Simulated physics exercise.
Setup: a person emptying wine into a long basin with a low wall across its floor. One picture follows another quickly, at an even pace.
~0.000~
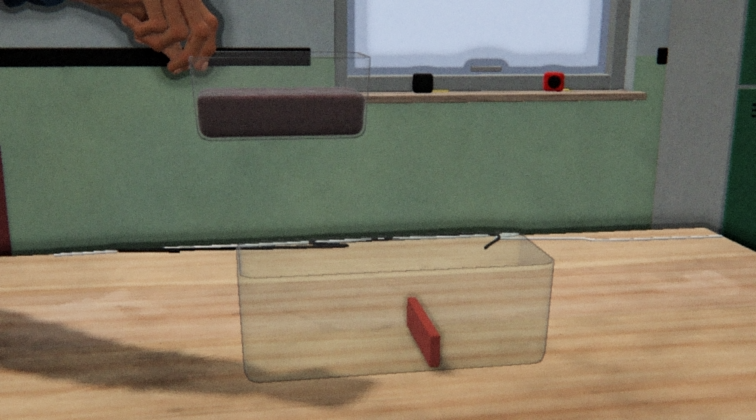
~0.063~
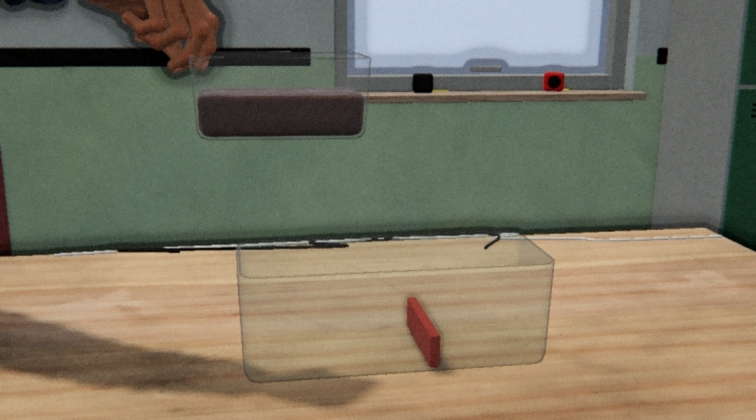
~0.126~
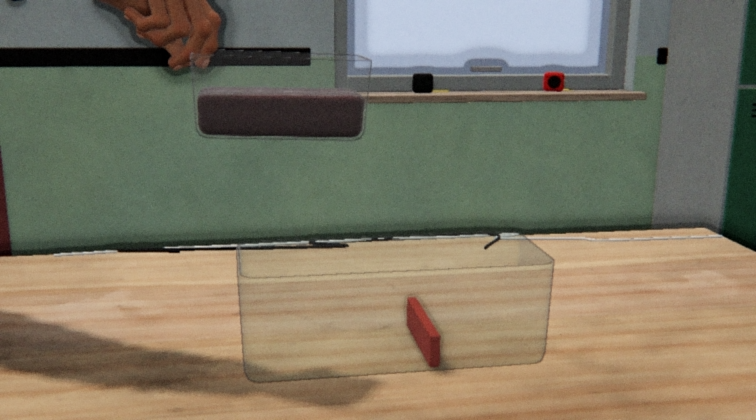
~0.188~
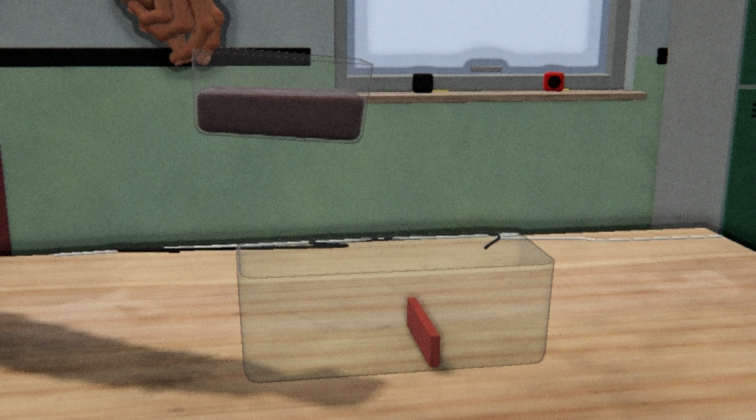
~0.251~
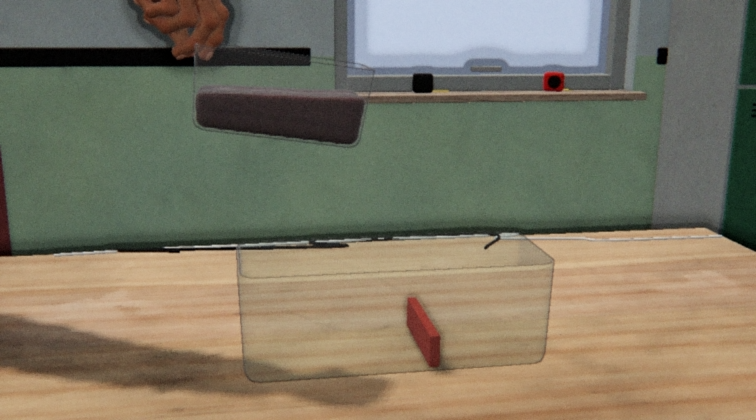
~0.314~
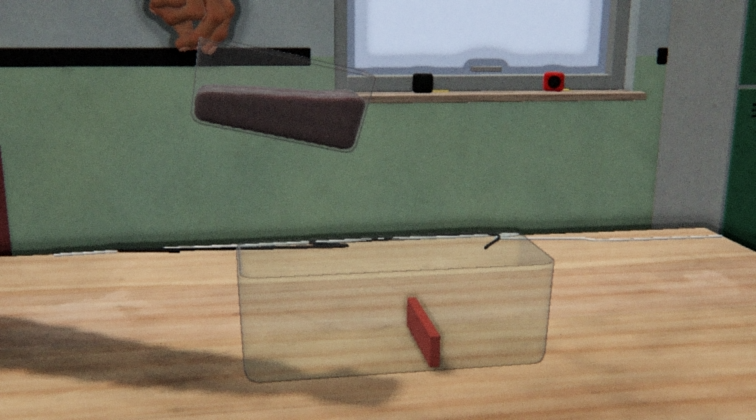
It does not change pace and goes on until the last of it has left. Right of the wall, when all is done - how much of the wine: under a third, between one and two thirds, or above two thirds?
When all is done, between one and two thirds is there.
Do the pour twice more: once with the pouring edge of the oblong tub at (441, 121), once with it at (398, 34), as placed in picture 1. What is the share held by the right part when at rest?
85 % and 65 %.
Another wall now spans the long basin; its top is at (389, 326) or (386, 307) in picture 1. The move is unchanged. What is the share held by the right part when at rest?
Record: Case 1 near 65 %, case 2 near 70 %.
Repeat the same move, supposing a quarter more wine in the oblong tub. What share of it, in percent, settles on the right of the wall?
I'd reckon close to 50 %.
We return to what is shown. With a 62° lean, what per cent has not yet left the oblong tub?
I'd put it at some 60 in a hundred.
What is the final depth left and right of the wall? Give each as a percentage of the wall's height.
On the left it is 40 per cent, on the right 50.
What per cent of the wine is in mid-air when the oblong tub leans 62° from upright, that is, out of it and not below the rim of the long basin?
Near 35 in a hundred.
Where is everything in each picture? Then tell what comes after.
The first picture shows tilt 0°; pouring edge (364, 57); surface from (198, 94) to (359, 91); the long basin's rim runs from (238, 261) to (537, 248); the wall's top is at (423, 317).
The second picture shows tilt 1°; pouring edge (364, 58); surface from (198, 93) to (360, 92).
The third picture shows tilt 2°; pouring edge (365, 60); surface from (198, 92) to (360, 93).
The fourth picture shows tilt 5°; pouring edge (367, 64); surface from (198, 92) to (360, 94).
The fifth picture shows tilt 8°; pouring edge (368, 69); surface from (197, 91) to (360, 95).
The sixth picture shows tilt 13°; pouring edge (370, 76); surface from (196, 90) to (361, 95).
A moment on, the oblong tub is tipped part way and 59 per cent is still to pour, 5 is left of the wall and 2 right of it.
Next, the oblong tub is tipped on its side and 16 per cent is still to pour, 29 is left of the wall and 41 right of it.
Then the oblong tub is tipped right over and 1 per cent is still to pour, 53 is left of the wall and 43 right of it.
Later the oblong tub is tipped right over and 0 per cent is still to pour, 56 is left of the wall and 43 right of it.
At rest 56 per cent lies left of the wall, 43 right of it and 1 outside.
